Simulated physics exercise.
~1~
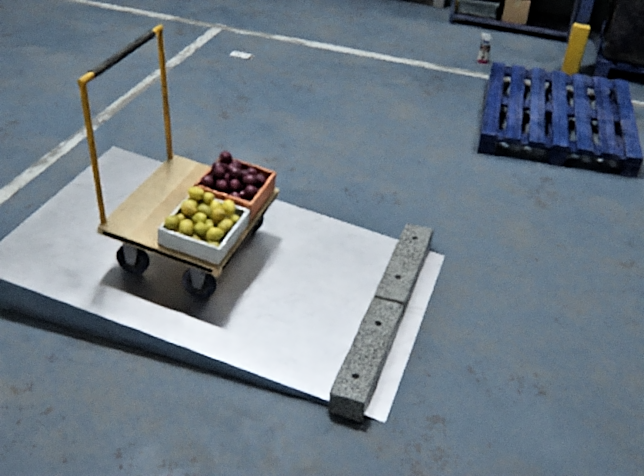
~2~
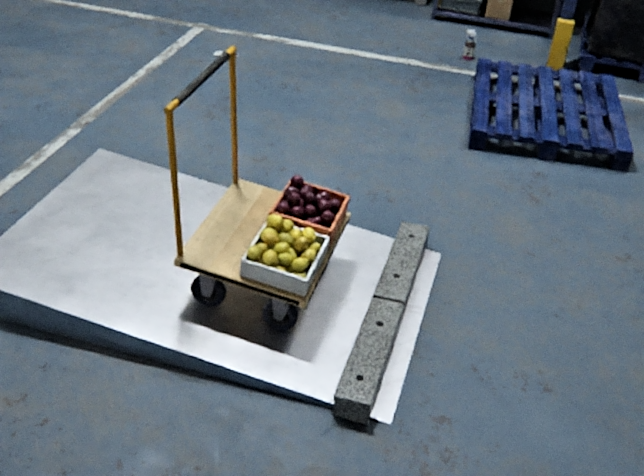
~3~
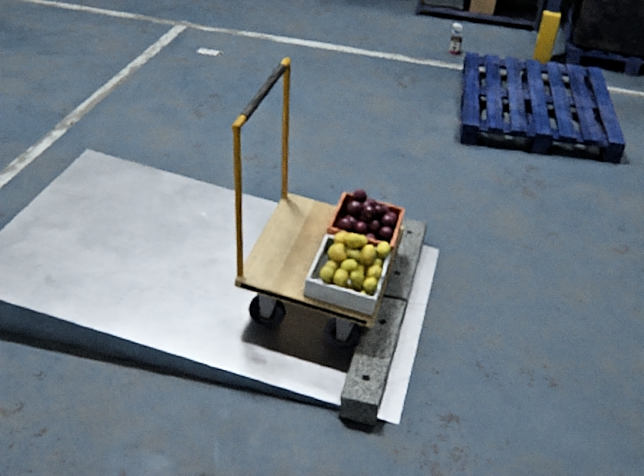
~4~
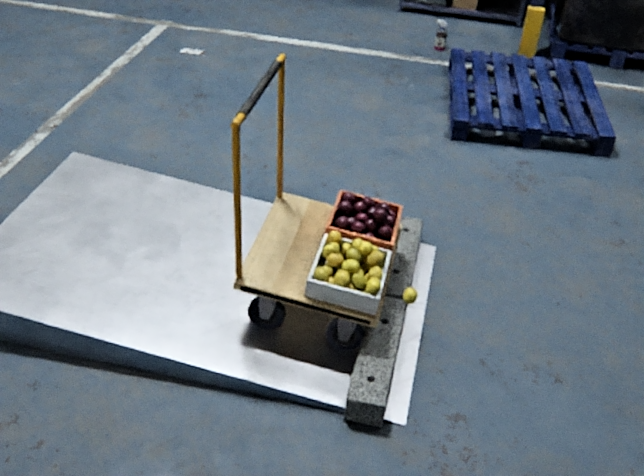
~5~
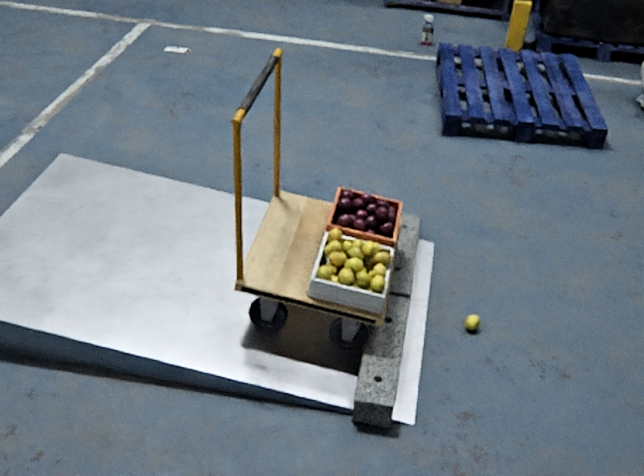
Warehouse floor, a trolley carrying onions and lemons rolling down a ramp, stopping at a kerb, one lemon tumbling onto the floor.
